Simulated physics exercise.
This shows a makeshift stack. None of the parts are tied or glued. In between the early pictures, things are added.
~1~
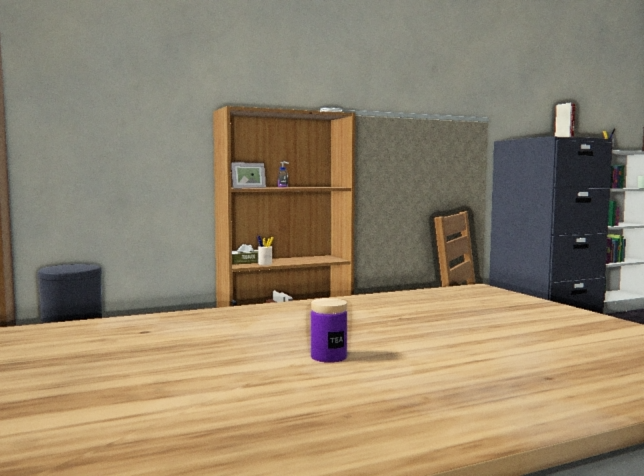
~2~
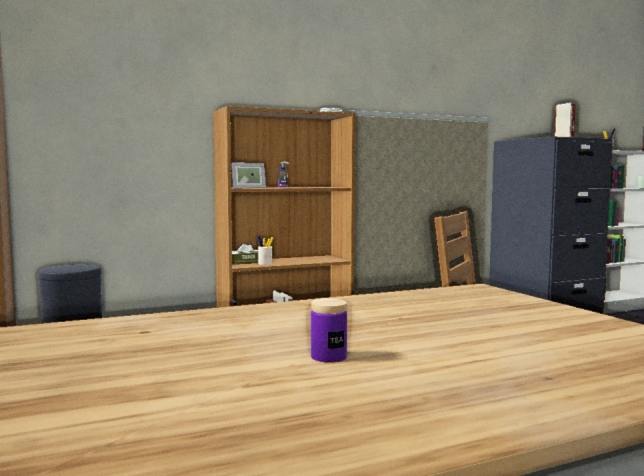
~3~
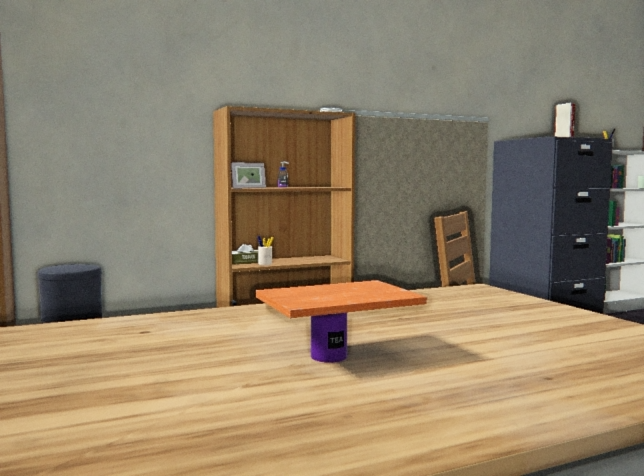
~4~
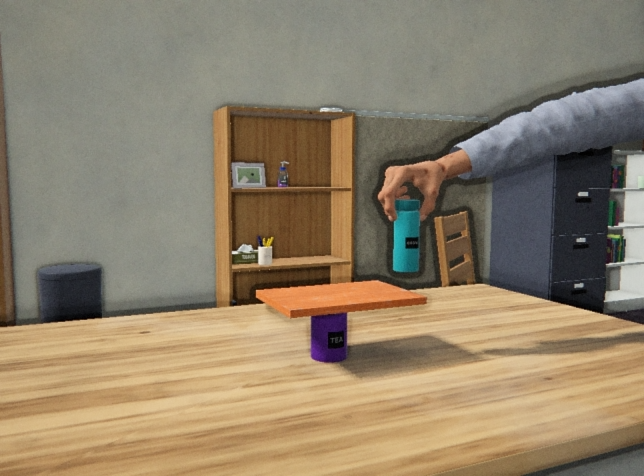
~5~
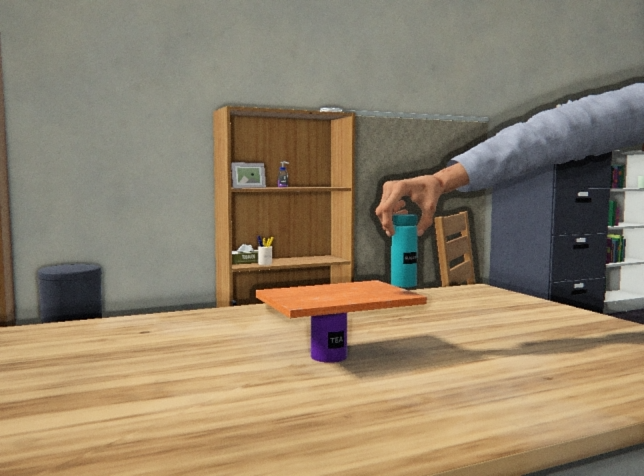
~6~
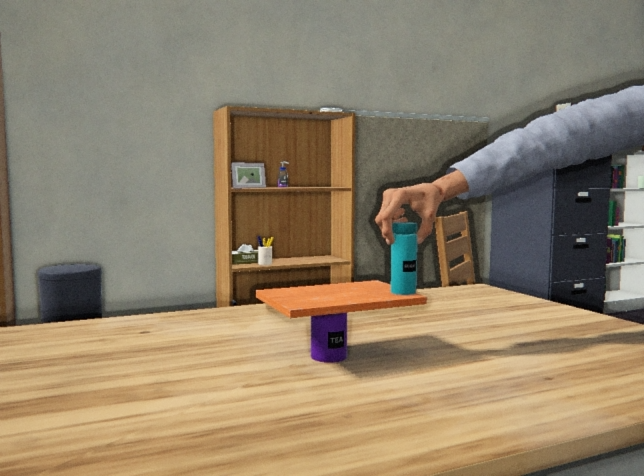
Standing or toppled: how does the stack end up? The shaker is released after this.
The stack fails.
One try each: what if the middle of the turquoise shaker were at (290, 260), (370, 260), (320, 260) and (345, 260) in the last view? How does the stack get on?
Try 1: Stands; try 2: Topples; try 3: Stands; try 4: Stands.
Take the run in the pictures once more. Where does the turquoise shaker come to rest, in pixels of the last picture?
End position: Approximately (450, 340).
Then, 0.30 s after the last picture, turquoise shaker now fallen; orange board tipped 24° from how it was.
Then, 0.40 s after the last picture, orange board tipped 51° from how it was.
Then, 0.50 s after the last picture, orange board tipped 52° from how it was.
Then, 0.60 s after the last picture, orange board tipped 44° from how it was.
At rest, fallen, turquoise shaker; tipped over in the stack, orange board; purple jar in place. Seen from the same camera at the end, turquoise shaker near (450, 340). The stack loses its balance.
